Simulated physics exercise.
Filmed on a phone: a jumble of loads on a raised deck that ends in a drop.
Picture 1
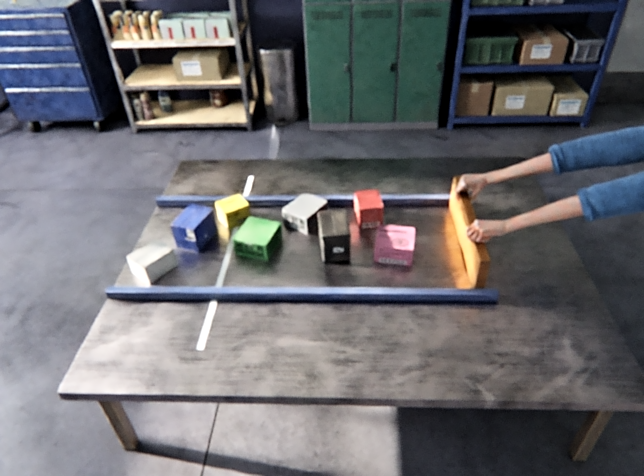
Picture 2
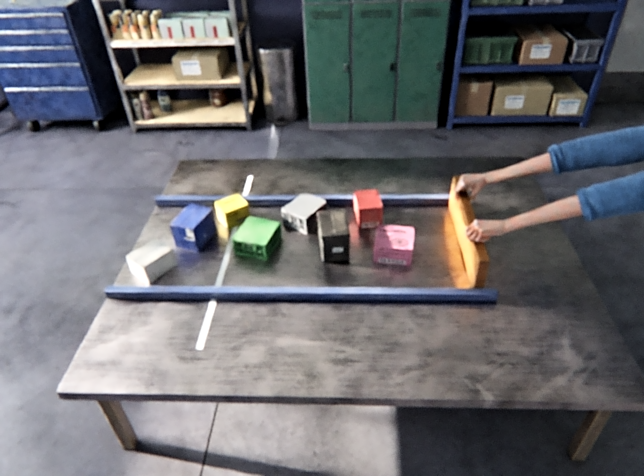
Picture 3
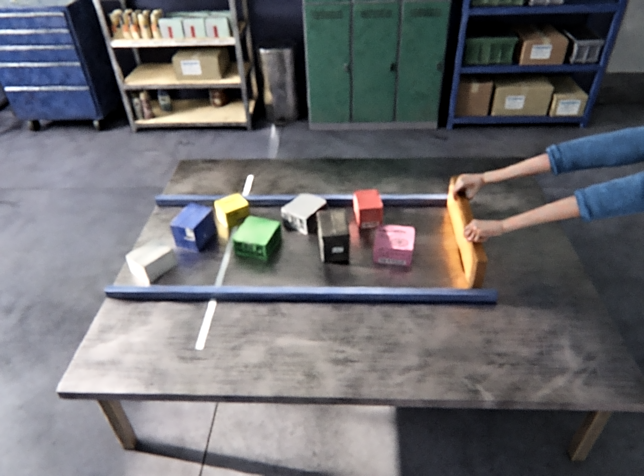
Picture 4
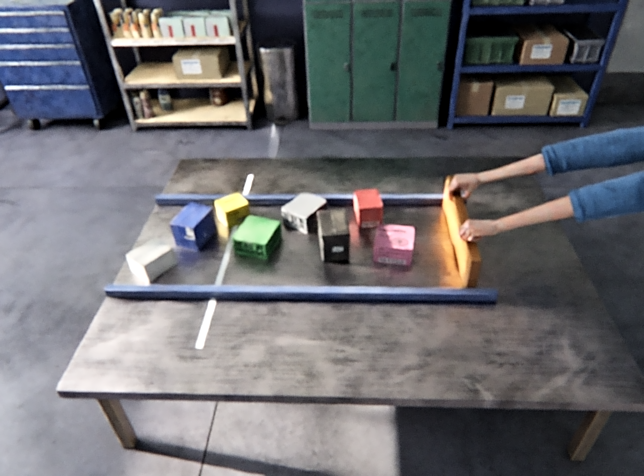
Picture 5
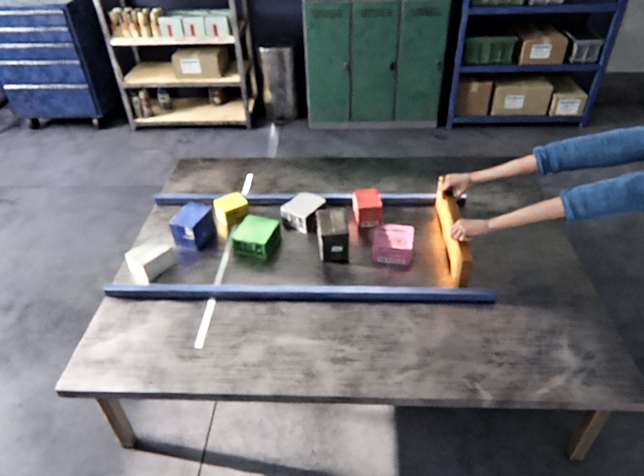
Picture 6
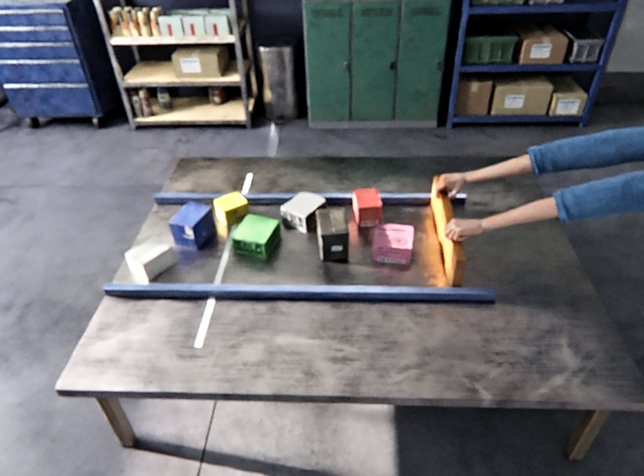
In a workshop, a person's two hands slid an orange plank slightly left between blue rails on a table, while the colourful boxes in front of it stayed still.
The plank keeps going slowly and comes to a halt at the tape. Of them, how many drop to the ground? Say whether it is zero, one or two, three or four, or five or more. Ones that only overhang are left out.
After that push, what drops off the edge is fewer than three, not none.
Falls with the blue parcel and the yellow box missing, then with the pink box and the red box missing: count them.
That gives 0 for the first pair taken away and 0 for the second.
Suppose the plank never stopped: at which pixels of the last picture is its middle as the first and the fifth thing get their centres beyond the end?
At the first moment about (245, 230), at the next about (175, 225).
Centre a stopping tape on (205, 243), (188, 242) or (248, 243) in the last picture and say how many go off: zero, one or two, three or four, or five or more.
One to two; either three or four; no fall at all.
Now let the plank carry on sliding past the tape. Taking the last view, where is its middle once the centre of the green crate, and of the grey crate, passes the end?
(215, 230) and (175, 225), roughly.
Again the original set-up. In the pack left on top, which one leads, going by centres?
That would be the green crate.
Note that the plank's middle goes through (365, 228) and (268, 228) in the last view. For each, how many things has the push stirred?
One spot: 3. Other spot: 7.
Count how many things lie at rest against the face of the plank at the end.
At rest, 2 are in contact.
Soon after, none off yet; white parcel at rest near (151, 258); blue parcel at rest near (193, 225); yellow box at rest near (232, 210).
Then, none off yet; white parcel at rest near (151, 258); blue parcel moved about its own width near (163, 223); yellow box moved about its own width near (206, 208).
By the end, the number that fall off is one or two; fallen, blue parcel.
